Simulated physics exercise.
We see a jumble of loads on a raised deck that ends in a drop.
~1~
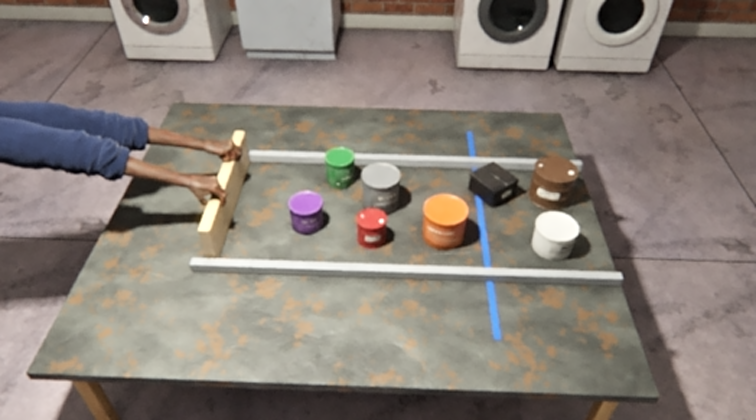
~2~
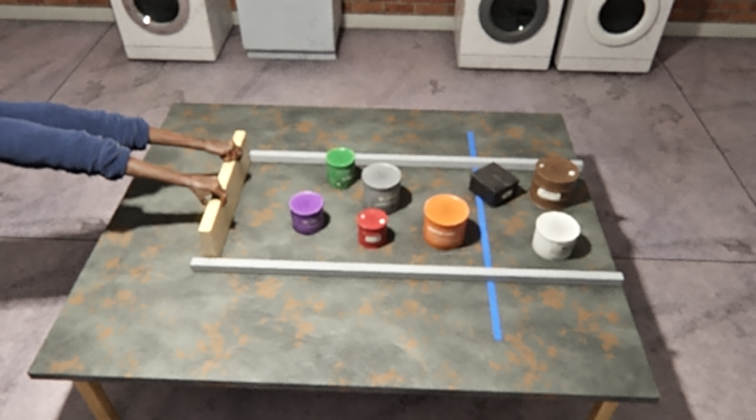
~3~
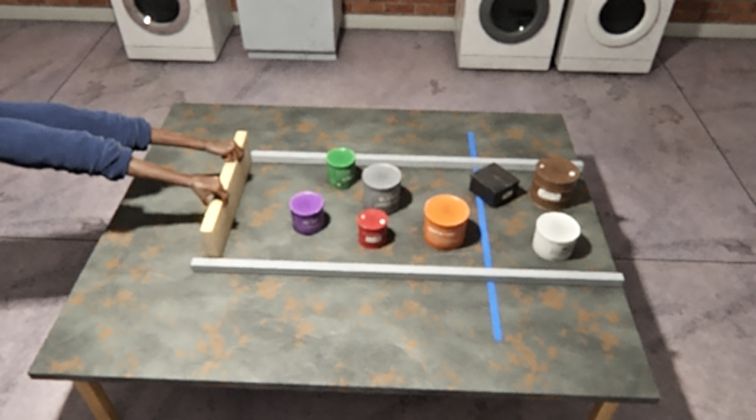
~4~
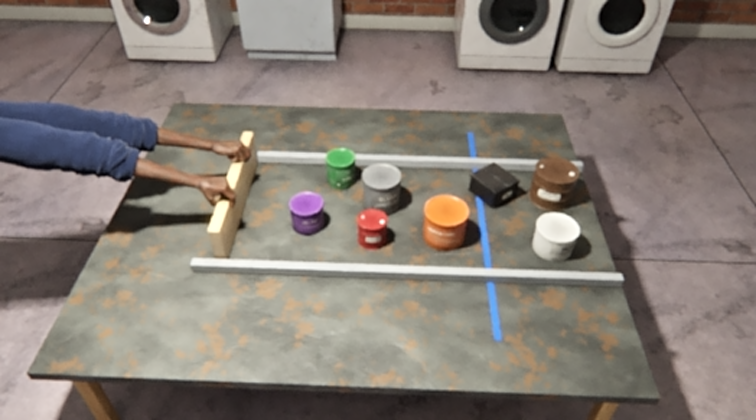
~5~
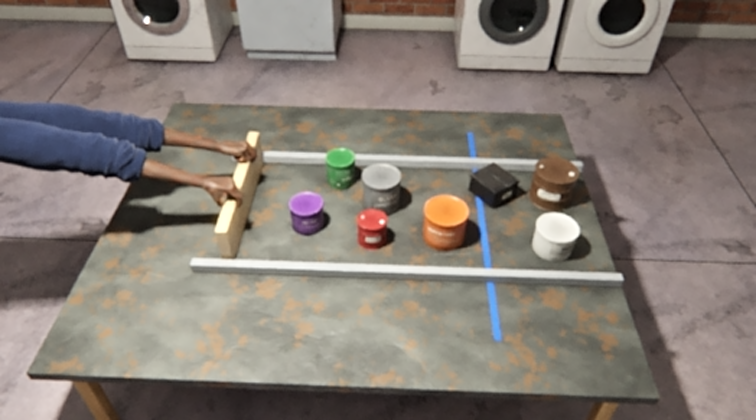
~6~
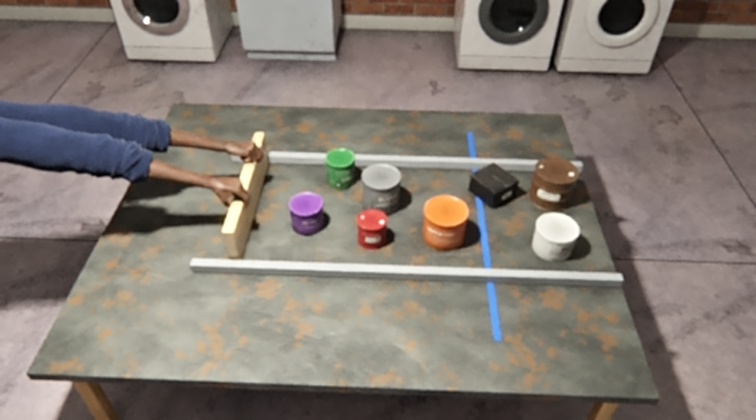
A yellow plank, held upright by two hands in blue sleeves, slid slightly to the right between two rails, while the colored pails, black box and blue tape ahead of it stayed still.
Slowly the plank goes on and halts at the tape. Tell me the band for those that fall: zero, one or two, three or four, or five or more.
The number that fall off is zero.
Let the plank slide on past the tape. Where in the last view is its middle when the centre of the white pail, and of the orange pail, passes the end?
Near (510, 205) and (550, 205).
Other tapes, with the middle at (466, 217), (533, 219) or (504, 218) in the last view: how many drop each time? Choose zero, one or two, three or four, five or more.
Taking them in turn, none; one or two; none.
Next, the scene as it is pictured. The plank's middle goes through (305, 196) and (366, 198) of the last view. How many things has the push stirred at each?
By then 1, and 4.
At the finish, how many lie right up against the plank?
4 of them.
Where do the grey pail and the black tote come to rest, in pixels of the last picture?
Near (501, 195) and (522, 183).
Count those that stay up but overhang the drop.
The number is 0.
A little later, none off yet; brown canister at rest near (553, 184); white pail at rest near (555, 238); black tote at rest near (493, 186).
When it is over, the number that fall off is zero.
